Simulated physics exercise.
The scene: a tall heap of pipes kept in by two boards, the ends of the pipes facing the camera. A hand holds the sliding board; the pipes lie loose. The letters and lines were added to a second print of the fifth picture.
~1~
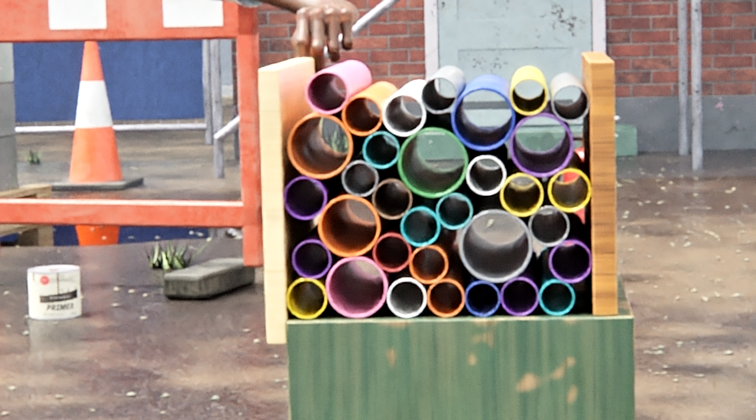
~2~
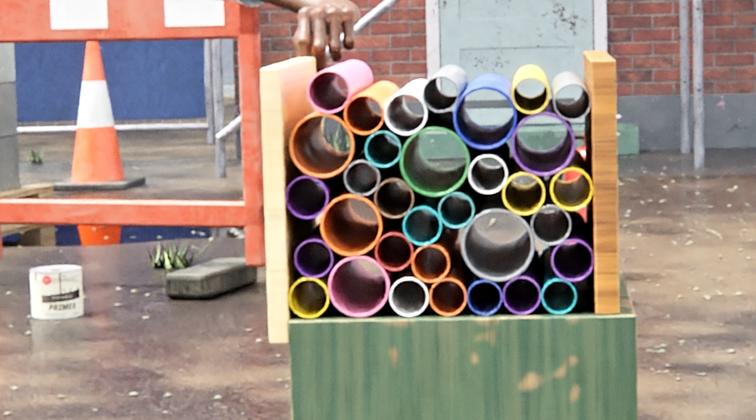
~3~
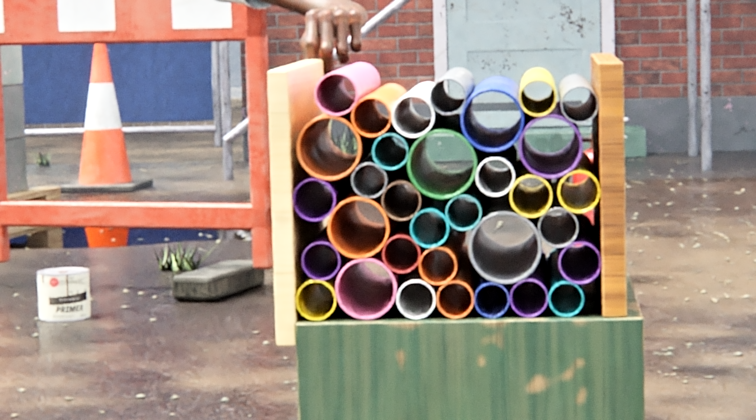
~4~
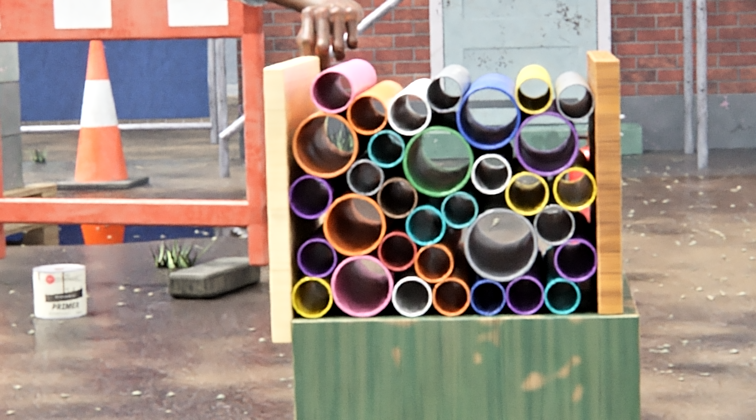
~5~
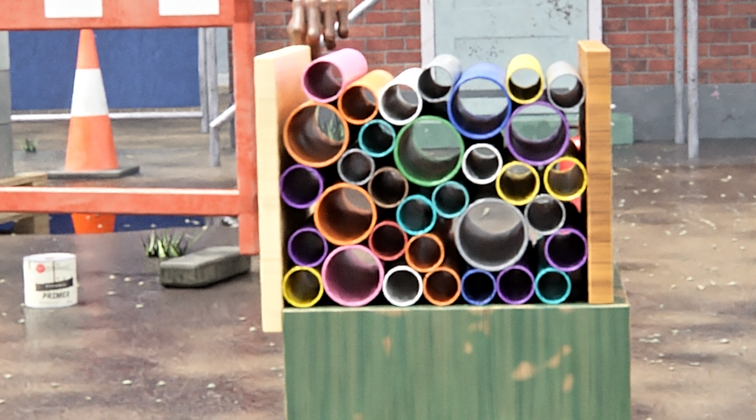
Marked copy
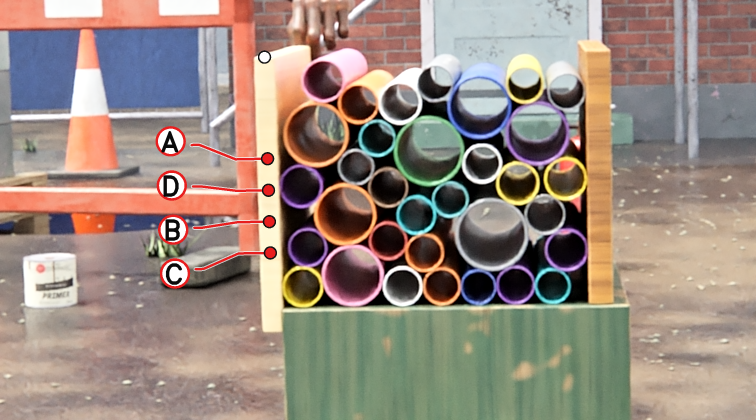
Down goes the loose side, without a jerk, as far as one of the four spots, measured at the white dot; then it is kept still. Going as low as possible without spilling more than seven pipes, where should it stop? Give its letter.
Slide it to C.
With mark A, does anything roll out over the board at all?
Yes, at A.
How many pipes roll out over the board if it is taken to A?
At A the number is one.
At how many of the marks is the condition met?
The number is four.
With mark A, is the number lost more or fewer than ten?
It loses fewer than ten.
On the copy, A at (268, 159); B at (270, 222); C at (271, 253); D at (269, 190); the white dot at (265, 57).
On C. First, top of the board (278, 142).
Then, top of the board (281, 240).
Finally, top of the board (281, 252), seven out over the board.
By contrast, A one out over the board; B three out over the board; D one out over the board.
